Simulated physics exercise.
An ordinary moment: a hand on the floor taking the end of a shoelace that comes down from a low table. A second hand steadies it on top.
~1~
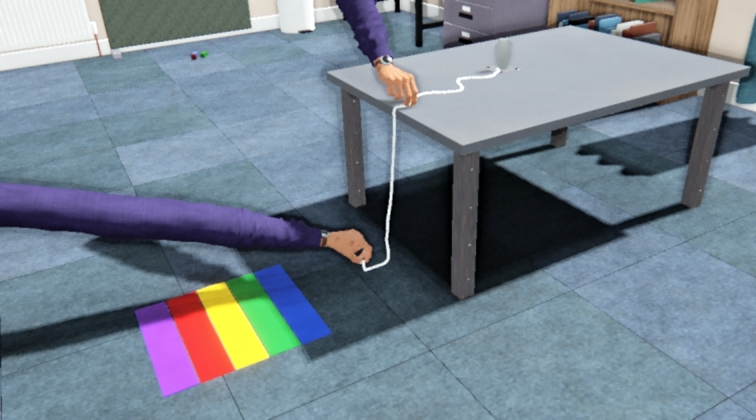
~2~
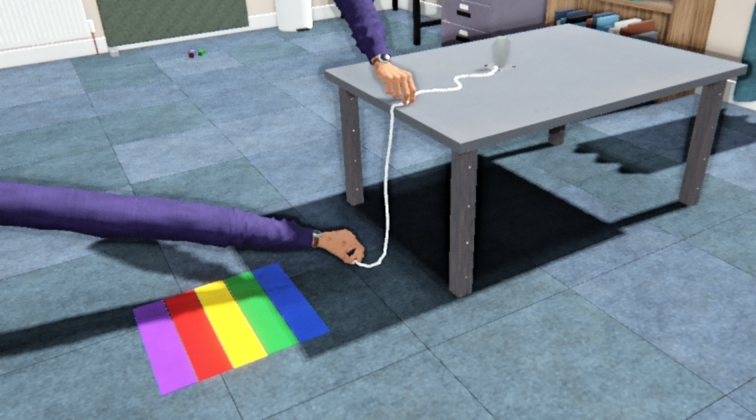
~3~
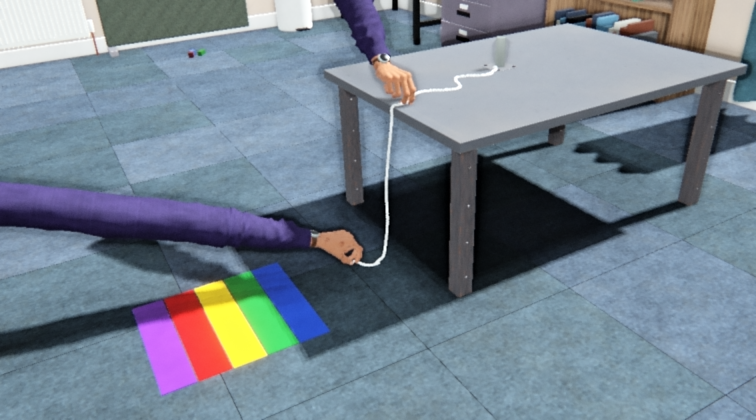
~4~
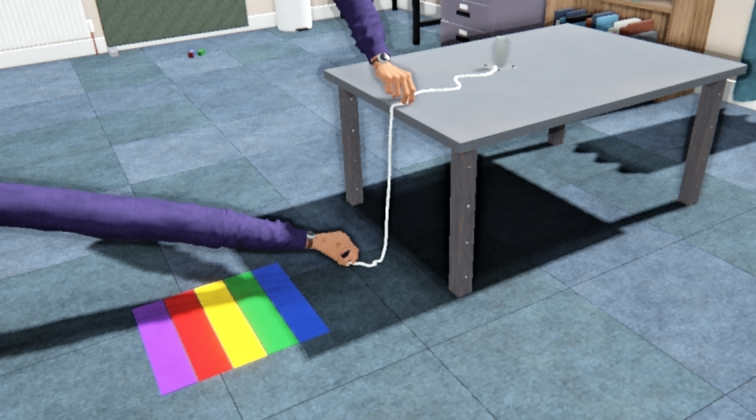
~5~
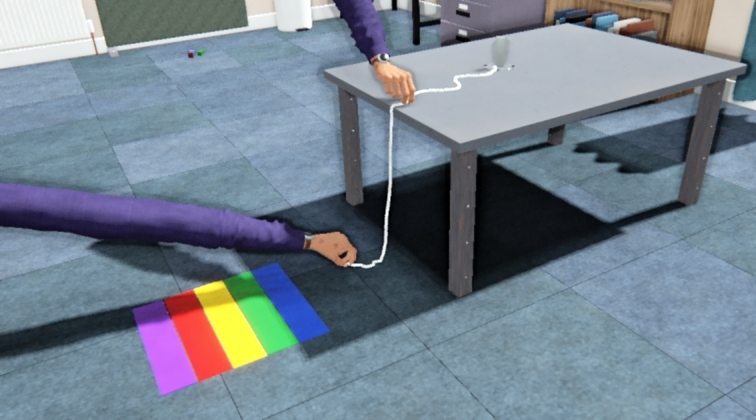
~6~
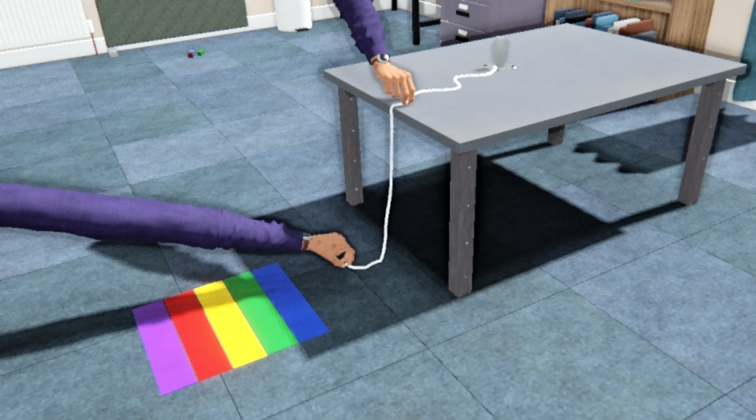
A white shoelace hanging over the edge of a low table was drawn slightly left by a hand near the floor, toward the coloured stripes, while another hand stayed at the table's edge.
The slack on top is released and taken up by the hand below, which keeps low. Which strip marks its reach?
The yellow one.
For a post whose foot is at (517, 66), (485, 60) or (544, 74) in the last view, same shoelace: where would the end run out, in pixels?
The places are (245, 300), (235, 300) and (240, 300).
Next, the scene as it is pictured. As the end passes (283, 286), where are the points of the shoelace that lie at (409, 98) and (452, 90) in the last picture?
Near (385, 109) and (422, 91).
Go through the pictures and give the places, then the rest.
End (364, 261); blue (307, 324); green (276, 335); yellow (244, 347); red (211, 360); purple (175, 373), in the first frame.
End (356, 261); shoelace through (487, 75) (460, 86) (413, 96) (391, 136) (386, 194) (385, 250), in the second frame.
End (354, 261), in the third frame.
End (350, 263); shoelace through (486, 75) (460, 85) (413, 95) (390, 135) (388, 194) (384, 250), in the fourth frame.
End (348, 263), in the fifth frame.
End (346, 264); shoelace through (486, 75) (459, 86) (413, 96) (392, 136) (390, 193) (384, 251), in the sixth frame.
A little later, end near (283, 285); over blue.
Next, end near (243, 299); over green.
When it is tight, end near (218, 307); over yellow. It halts on the yellow strip.
